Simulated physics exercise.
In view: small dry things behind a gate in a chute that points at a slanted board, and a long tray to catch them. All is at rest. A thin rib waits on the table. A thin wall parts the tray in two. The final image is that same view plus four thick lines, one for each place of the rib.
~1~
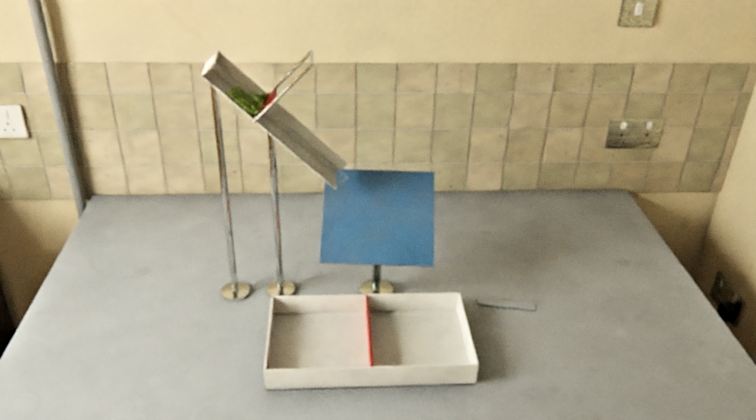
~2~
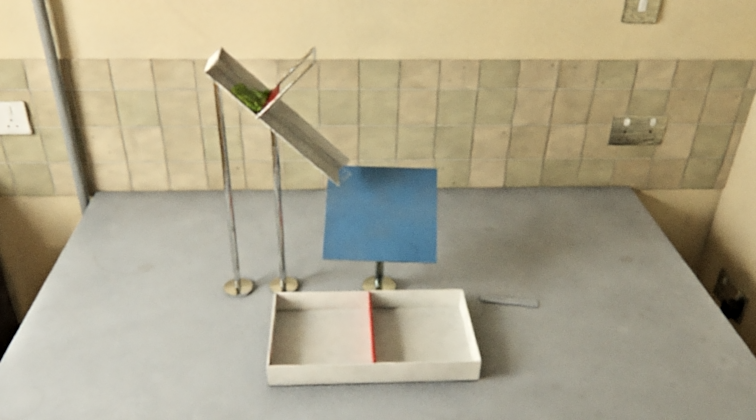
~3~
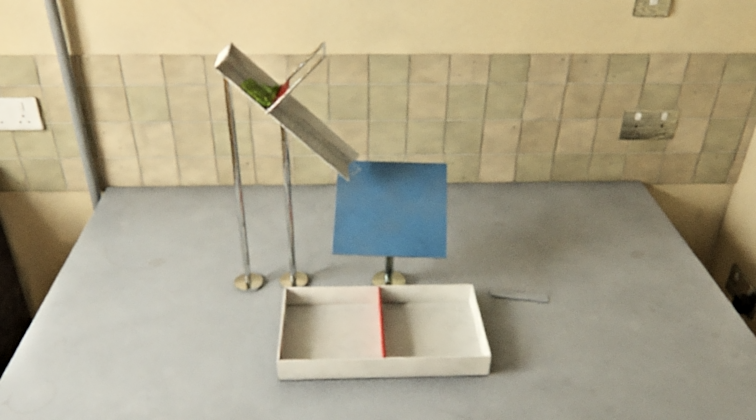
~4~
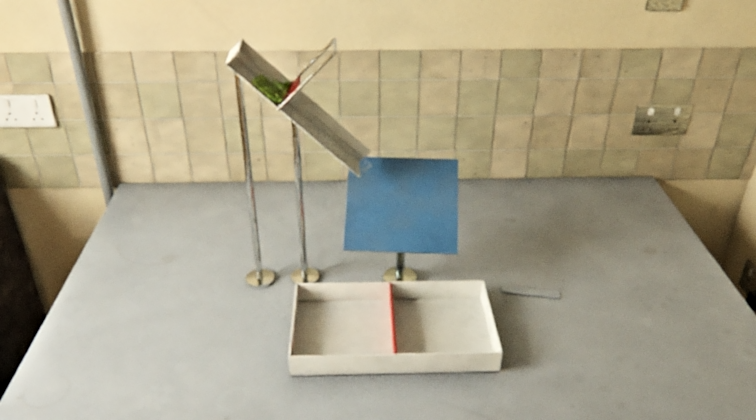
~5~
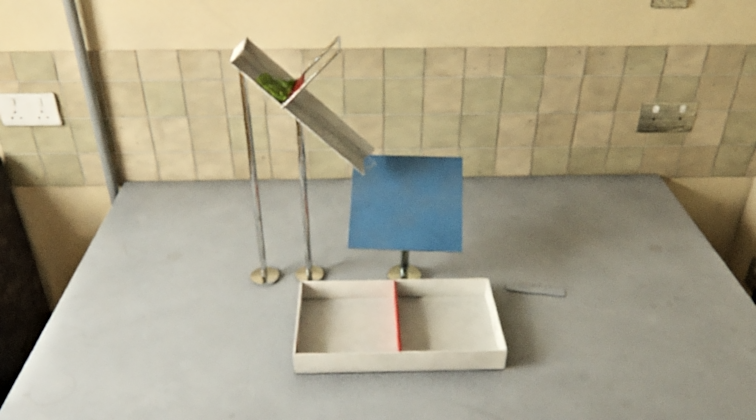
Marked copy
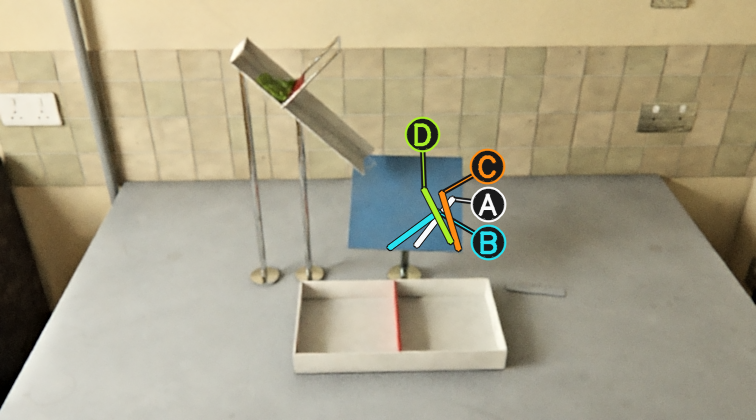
Grey table holding a sloping chute of small green pieces, a blue board and a divided tray, all staying still as the view drifts slightly.
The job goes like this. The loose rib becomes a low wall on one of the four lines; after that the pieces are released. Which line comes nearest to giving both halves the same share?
Go for A.
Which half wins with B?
Left.
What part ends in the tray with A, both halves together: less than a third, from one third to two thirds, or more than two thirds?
Line A gives more than two thirds.
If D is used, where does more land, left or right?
More lands on the right.
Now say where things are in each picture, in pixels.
In the first picture, load behind the gate at (252, 100), dried peas; lip of the chute at (335, 182), sloping fairly steeply.
In the second picture, middle of the board at (381, 212), tilted fairly steeply; middle of its low edge at (379, 261); of its high edge at (383, 167).
In the third picture, front corners of the tray at (278, 361) and (490, 356); front end of its middle wall at (385, 358); gate still shut at (285, 88).
In the fourth picture, middle of the load at (276, 88); lip at (359, 169).
In the fifth picture, middle of the load at (280, 86); lip at (363, 167).
On the marked copy, line A from (452, 199) to (416, 244); line B from (438, 212) to (390, 247); line C from (441, 193) to (458, 248); line D from (424, 190) to (450, 241).
With A, of what is caught, about two thirds in the left half, about a third in the right.
With B, of what is caught, most in the left half, a small part in the right.
With C, of what is caught, a small part in the left half, nearly all in the right.
With D, of what is caught, a small part in the left half, nearly all in the right.
